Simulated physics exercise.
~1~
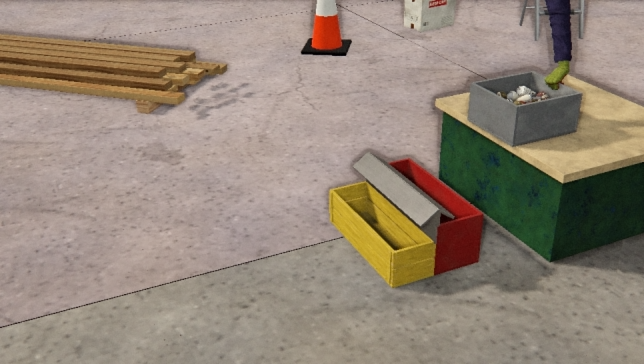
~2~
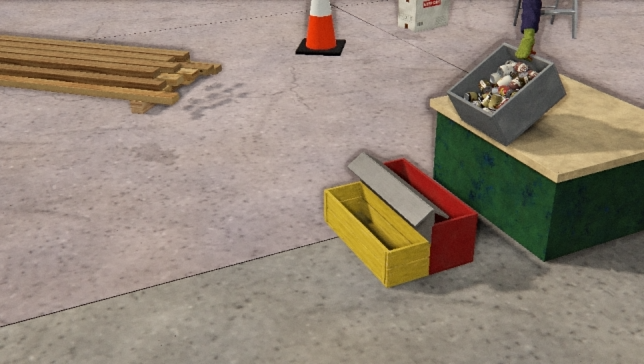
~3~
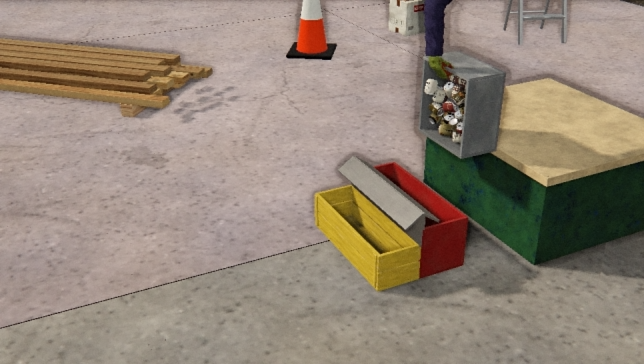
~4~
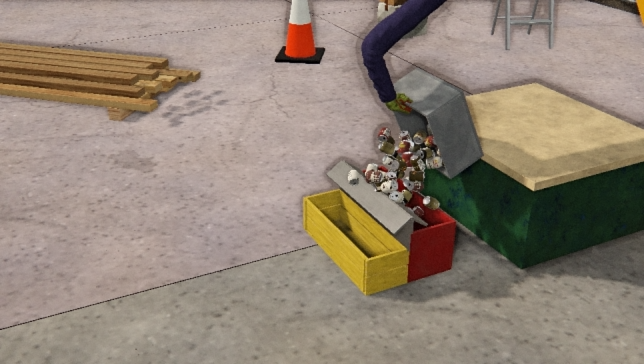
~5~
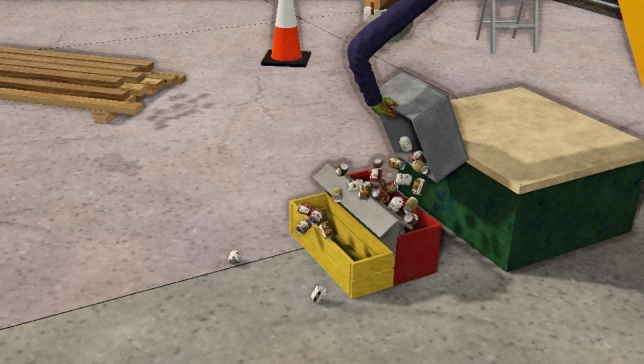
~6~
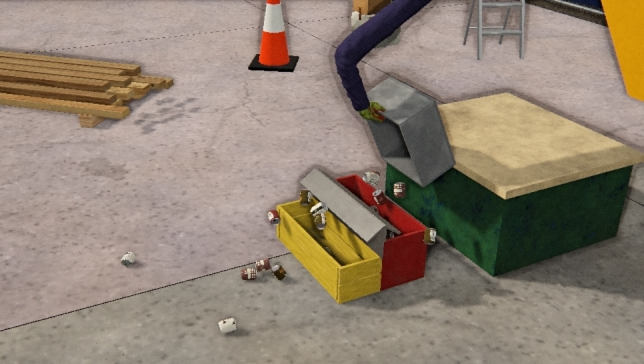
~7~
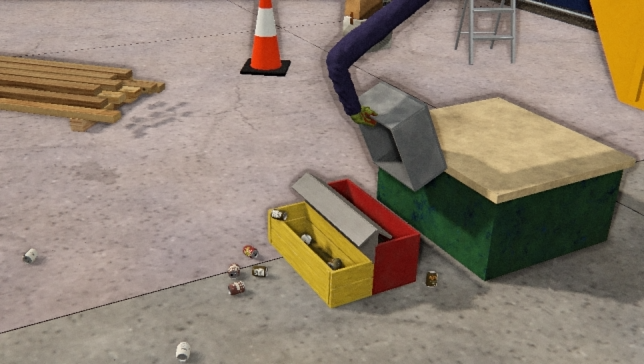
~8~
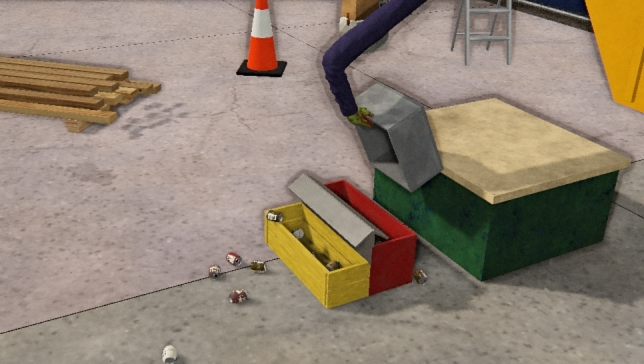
On a cracked concrete floor seen from above, a grey crate of small cans sits on a green bench with a pale wooden top at the right. A red trough and a yellow tub stand side by side to its left, a grey ridge over their shared wall, with planks and an orange cone behind. A hand in a dark sleeve tips the crate leftward over the bench edge. The cans pour onto the ridge, most dropping toward the red trough while some bounce into the yellow tub or beyond. Finally the crate hangs tilted, with a few cans scattered on the floor.
